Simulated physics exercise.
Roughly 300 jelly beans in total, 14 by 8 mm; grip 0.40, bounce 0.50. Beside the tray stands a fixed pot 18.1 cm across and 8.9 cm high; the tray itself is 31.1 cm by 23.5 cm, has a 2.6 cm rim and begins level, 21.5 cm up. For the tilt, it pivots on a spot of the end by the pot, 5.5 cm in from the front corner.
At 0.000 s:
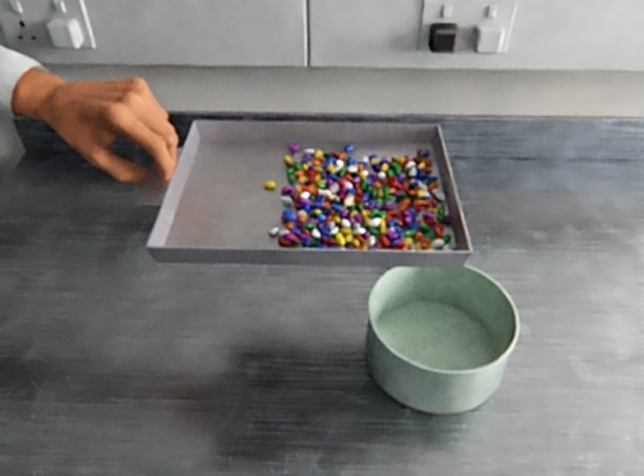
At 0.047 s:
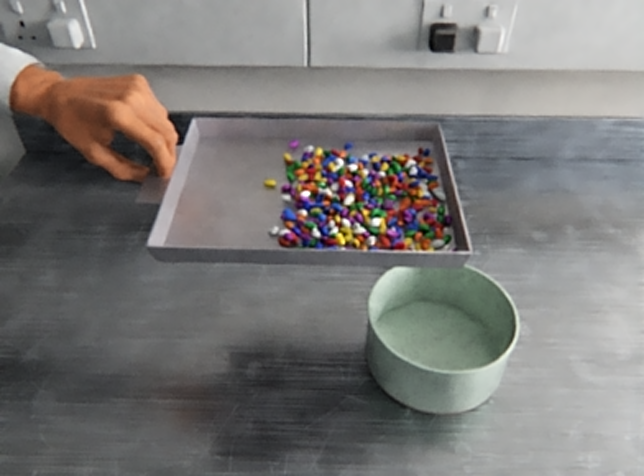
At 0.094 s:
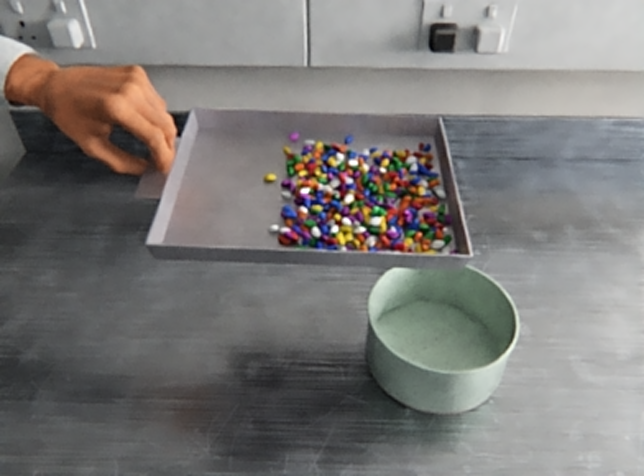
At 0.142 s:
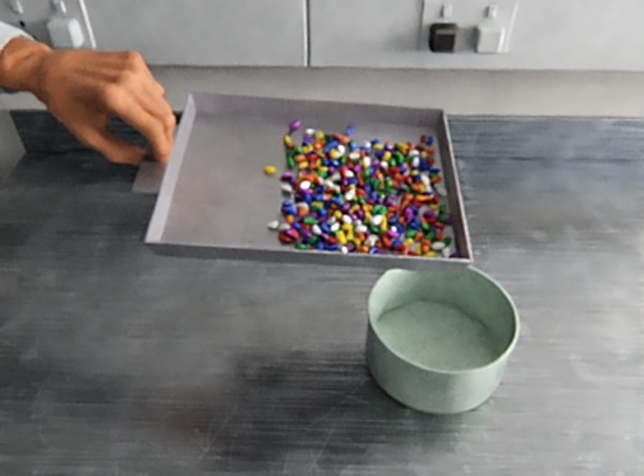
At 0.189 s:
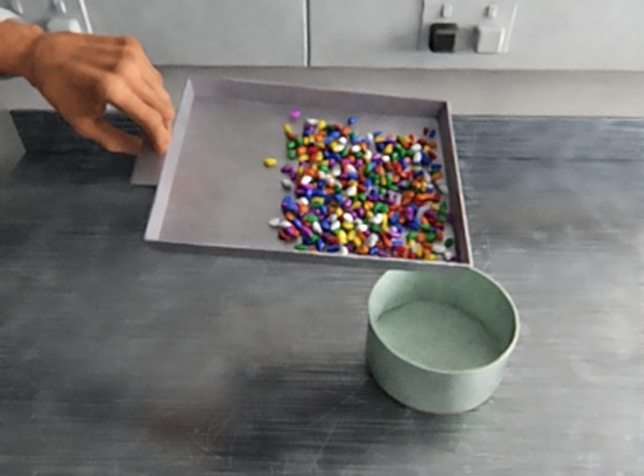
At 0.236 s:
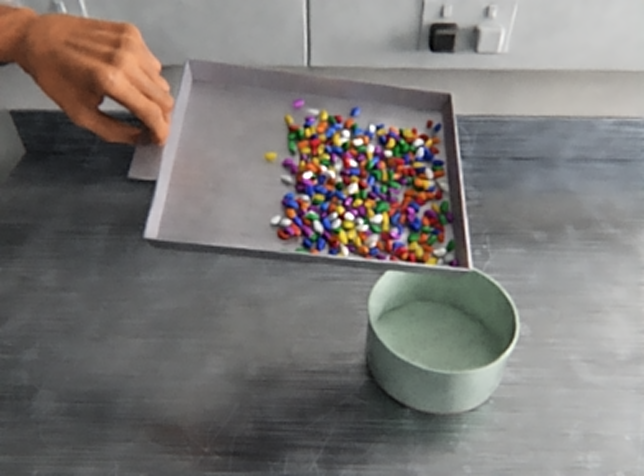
A hand tilts a gray tray of colorful pieces down toward its right front corner.
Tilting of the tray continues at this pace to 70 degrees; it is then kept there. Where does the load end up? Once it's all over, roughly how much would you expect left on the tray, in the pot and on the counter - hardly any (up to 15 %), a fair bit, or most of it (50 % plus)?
I'd expect tray: A fair bit; pot: A fair bit; counter: A fair bit.
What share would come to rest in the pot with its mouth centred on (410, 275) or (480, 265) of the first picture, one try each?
0 and 0 %.
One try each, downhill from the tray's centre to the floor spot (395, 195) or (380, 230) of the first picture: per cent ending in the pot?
First try: About 15 percent; second try: About 40 percent.
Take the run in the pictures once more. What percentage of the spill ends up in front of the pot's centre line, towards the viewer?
About 100 per cent.
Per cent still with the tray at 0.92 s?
It works out to near 60 per cent of the load.
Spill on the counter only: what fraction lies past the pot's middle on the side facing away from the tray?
Some 50 per cent of the spill lies beyond the centre.
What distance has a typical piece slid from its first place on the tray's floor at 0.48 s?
About 2 cm.
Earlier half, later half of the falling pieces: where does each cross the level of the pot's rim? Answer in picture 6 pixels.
Around (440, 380), then (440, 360).
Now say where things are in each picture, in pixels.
In the first picture, tray tilt 0 degrees, front corners at (152, 243) and (466, 248); middle of the pieces at (358, 201); pot at (442, 310).
In the second picture, tray tilt 1 degrees, front corners at (152, 243) and (466, 249); middle of the pieces at (358, 200).
In the third picture, tray tilt 4 degrees, front corners at (152, 241) and (466, 252), lowest corner right front; middle of the pieces at (359, 197).
In the fourth picture, tray tilt 9 degrees, front corners at (151, 238) and (467, 257), lowest corner right front; middle of the pieces at (359, 193).
In the fifth picture, tray tilt 14 degrees, front corners at (150, 235) and (466, 261), lowest corner right front; middle of the pieces at (361, 189).
In the sixth picture, tray tilt 19 degrees, front corners at (150, 233) and (466, 265), lowest corner right front; middle of the pieces at (362, 185); pot at (442, 310). Its pace works out near 110 degrees a second.
Then, at 0.48 s, tilt 45 degrees; the tray holds 100 %, the pot 0 %.
After 0.63 s, tilt 62 degrees; the tray holds 100 %, the pot 0 %.
After 0.92 s, tilt 70 degrees; the tray holds 60 %, the pot 5 %.
At rest (2.4 s), tray 40 %, pot 25 %, counter 35 %.
